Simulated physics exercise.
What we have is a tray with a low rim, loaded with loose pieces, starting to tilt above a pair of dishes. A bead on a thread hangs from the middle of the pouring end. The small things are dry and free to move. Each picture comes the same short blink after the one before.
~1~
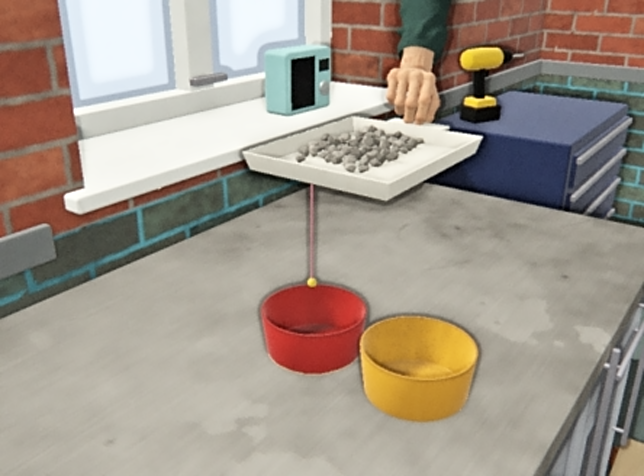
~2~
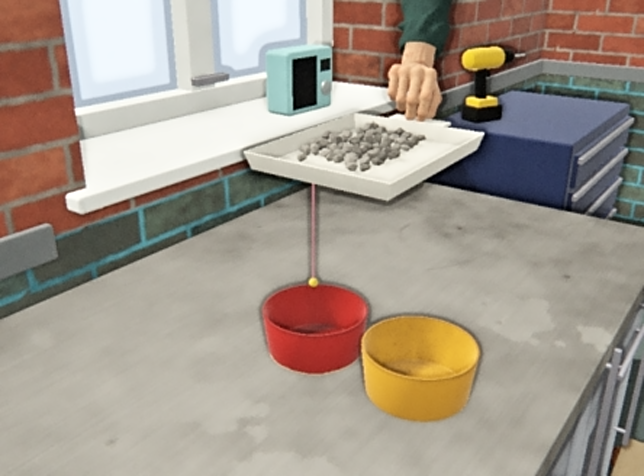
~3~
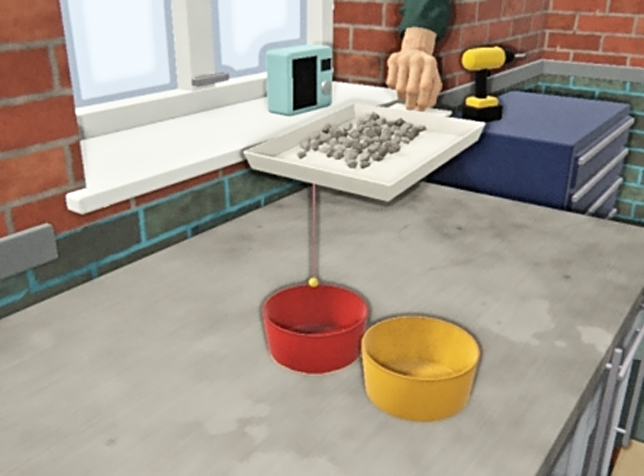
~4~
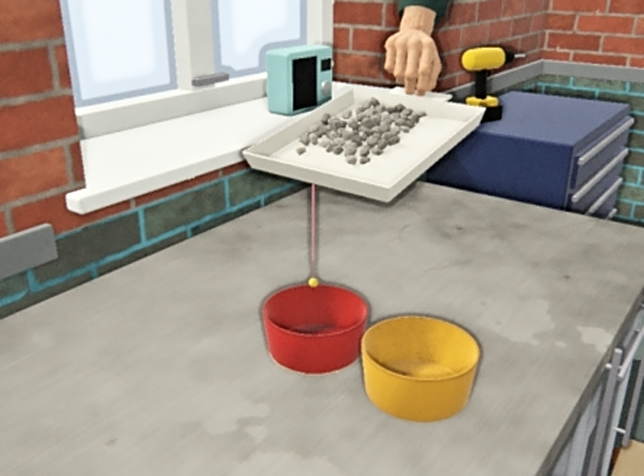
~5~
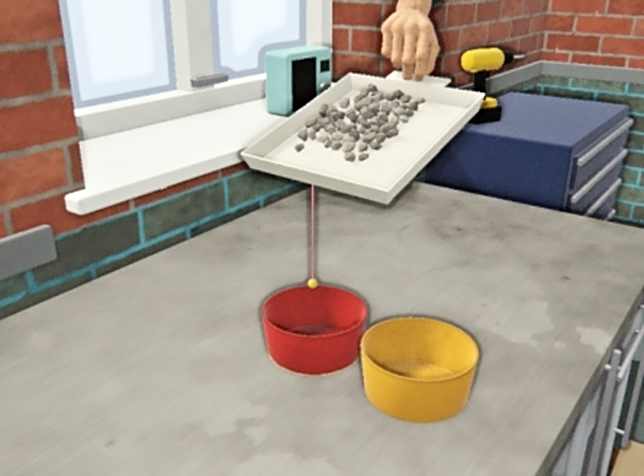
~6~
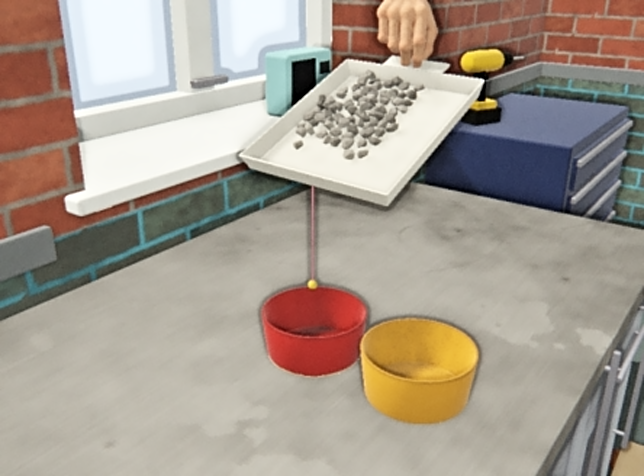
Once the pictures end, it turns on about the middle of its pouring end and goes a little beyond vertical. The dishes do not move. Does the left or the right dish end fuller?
More goes to the left dish.
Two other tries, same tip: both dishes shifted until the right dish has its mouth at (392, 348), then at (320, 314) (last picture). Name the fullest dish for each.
At the first place the left dish, at the second the right-hand dish.
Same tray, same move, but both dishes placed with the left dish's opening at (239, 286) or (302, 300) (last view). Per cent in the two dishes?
First some 70, then 50 per cent.
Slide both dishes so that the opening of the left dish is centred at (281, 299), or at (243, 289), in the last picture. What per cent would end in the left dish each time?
Near 50 % and 20 %.
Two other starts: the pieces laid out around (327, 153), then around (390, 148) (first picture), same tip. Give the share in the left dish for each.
First some 50, then 50 per cent.
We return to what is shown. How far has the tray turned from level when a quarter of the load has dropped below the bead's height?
Roughly 85°.
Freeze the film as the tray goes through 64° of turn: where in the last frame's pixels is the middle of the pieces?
Roughly at (310, 164).
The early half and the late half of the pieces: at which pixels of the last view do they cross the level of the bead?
The first part at (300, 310); the rest at (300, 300).
Soon, tray tipped steeply; nearly all on the tray; a small part in the air.
A while on, tray tipped past a quarter turn; about a third on the tray; a stray few in the right dish; about a quarter in the left dish; about a quarter outside both; a small part in the air.
Towards the end, tray tipped past a quarter turn; a small part in the right dish; about half in the left dish; about half outside both.
Finally, tray tipped past a quarter turn; a small part in the right dish; about half in the left dish; about half outside both.
